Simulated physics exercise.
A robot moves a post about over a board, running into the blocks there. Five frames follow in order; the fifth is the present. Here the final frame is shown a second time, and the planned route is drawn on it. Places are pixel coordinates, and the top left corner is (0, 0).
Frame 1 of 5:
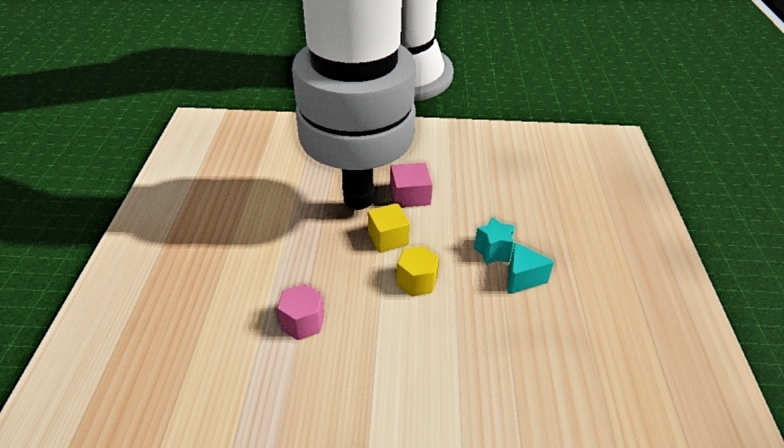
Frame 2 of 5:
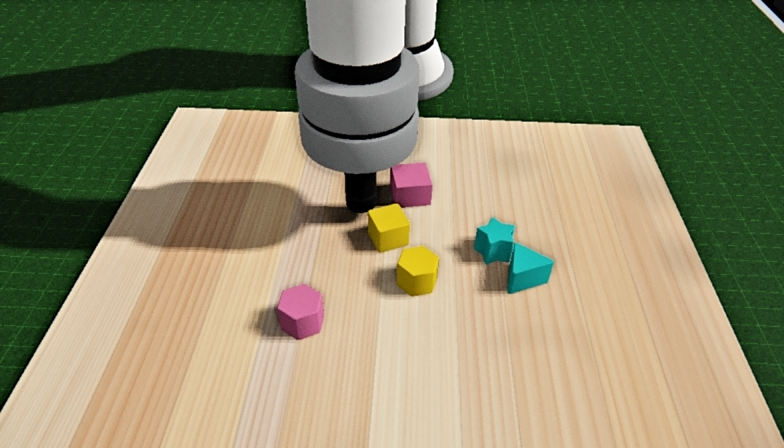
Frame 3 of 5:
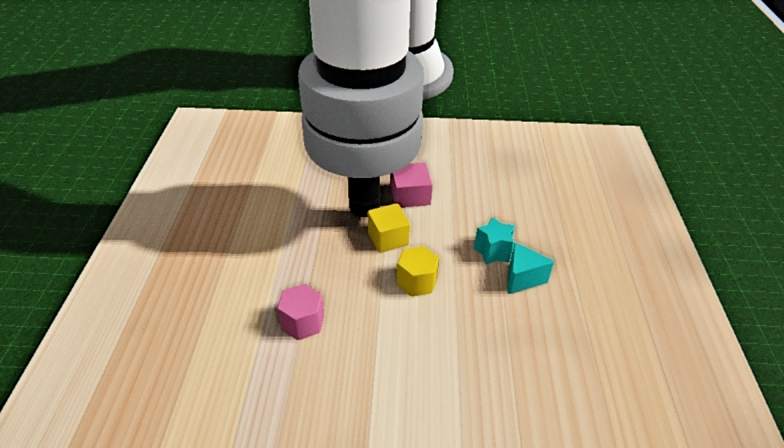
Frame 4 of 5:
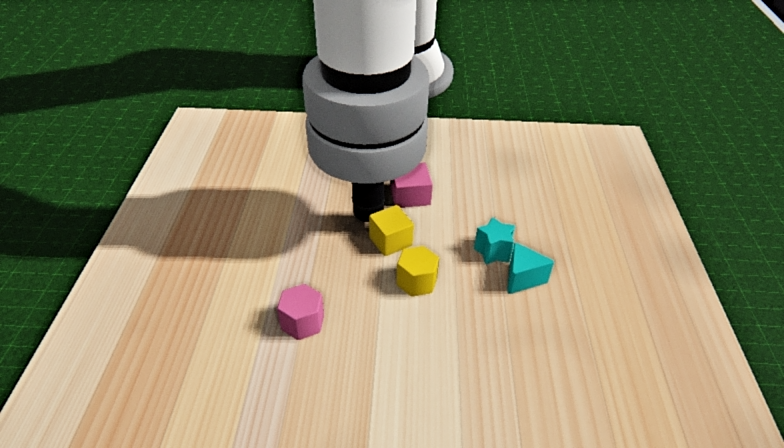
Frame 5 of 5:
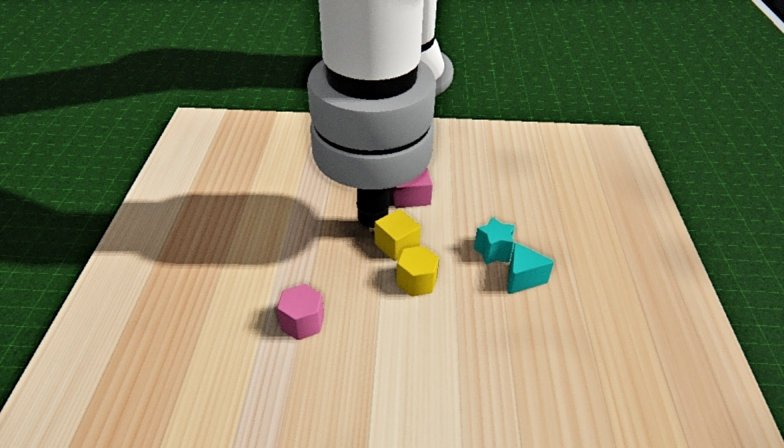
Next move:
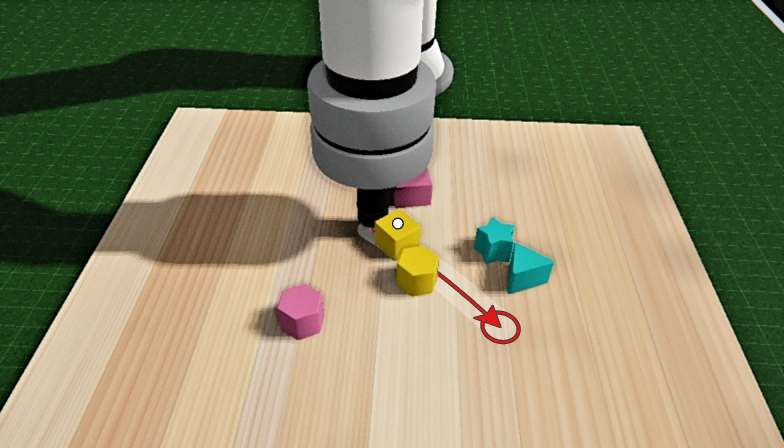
A robot arm with a dark post moved slowly toward the viewer and slightly right over a wooden board, then nudged a yellow block a little toward the yellow hexagon, while the turquoise pieces stayed still.
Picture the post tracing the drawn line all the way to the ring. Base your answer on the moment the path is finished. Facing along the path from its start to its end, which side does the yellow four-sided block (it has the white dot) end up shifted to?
That's a shift to the left.
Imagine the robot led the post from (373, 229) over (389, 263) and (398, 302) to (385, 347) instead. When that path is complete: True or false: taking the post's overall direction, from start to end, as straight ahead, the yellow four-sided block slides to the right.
The statement is false.
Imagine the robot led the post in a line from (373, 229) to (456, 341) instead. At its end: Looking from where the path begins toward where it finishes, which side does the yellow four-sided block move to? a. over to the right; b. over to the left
Choice b: Over to the left.
The line goes from (373, 229) via (414, 256) and (457, 288), ending at (500, 327); the dot is on the yellow four-sided block.
What follows on the original path. One third of the way, post at (416, 246); yellow four-sided block at (447, 250), turned 15° anticlockwise; yellow hexagon at (432, 277), turned 40° clockwise.
Two thirds of the way, post at (459, 278); yellow four-sided block at (498, 275), turned 45° anticlockwise; yellow hexagon at (432, 286), turned 55° clockwise.
At the end, post at (503, 316); yellow four-sided block at (532, 288), turned 85° anticlockwise; pink four-sided block unmoved; yellow hexagon at (432, 286), turned 60° clockwise; turquoise star unmoved; turquoise triangular piece at (540, 258), turned 45° anticlockwise.
